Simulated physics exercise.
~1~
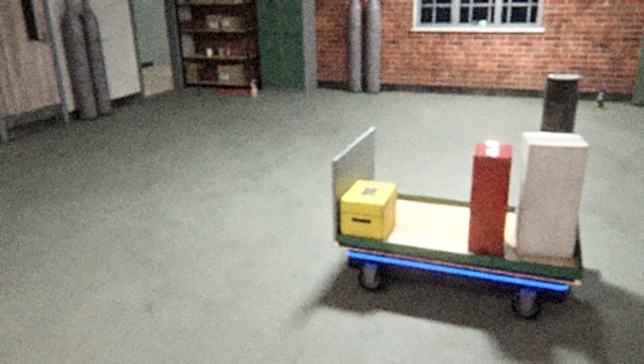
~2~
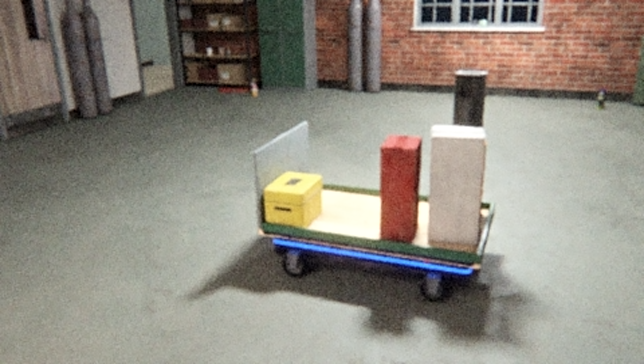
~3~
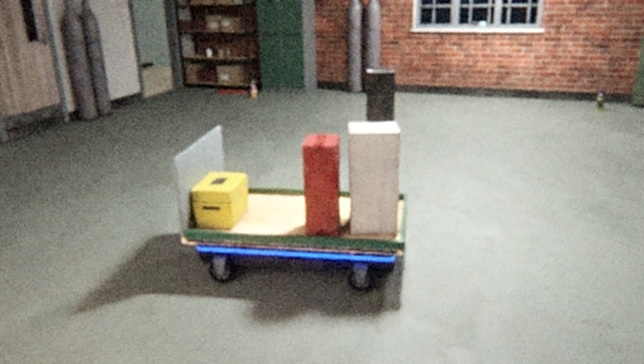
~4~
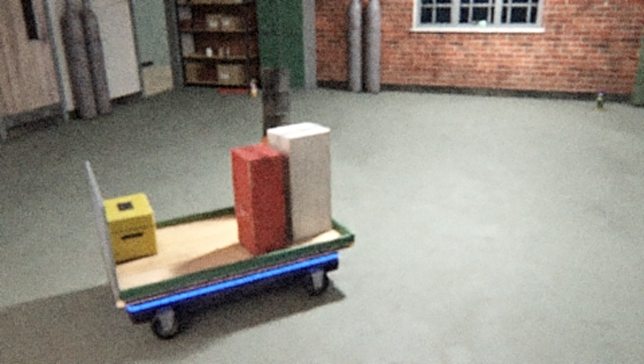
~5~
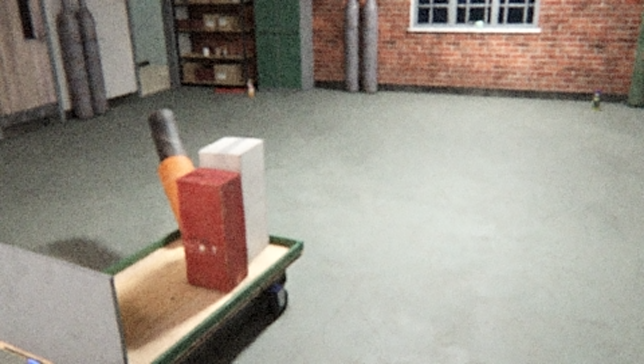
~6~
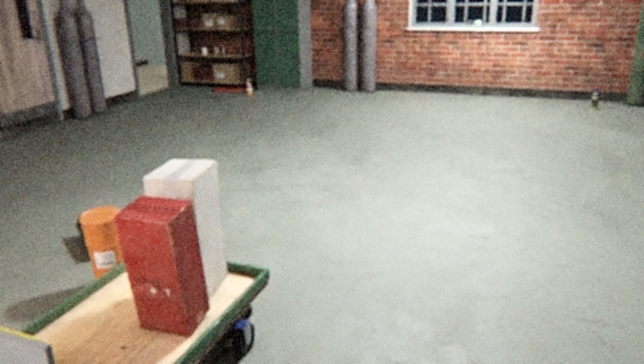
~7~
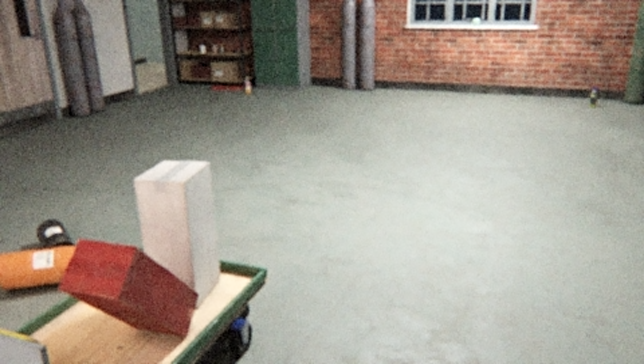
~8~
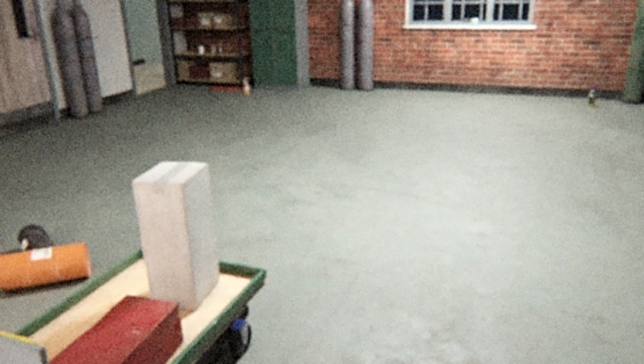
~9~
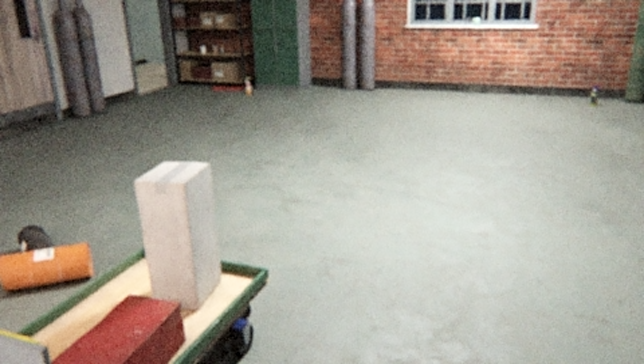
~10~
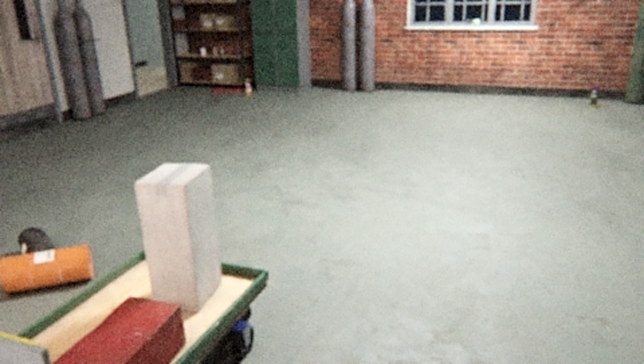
A loaded cart rolled left across a workshop floor and swung toward the viewer, its dark and orange canisters toppling off the far side; after it stopped, the red box tipped onto the deck while the white box stayed upright.
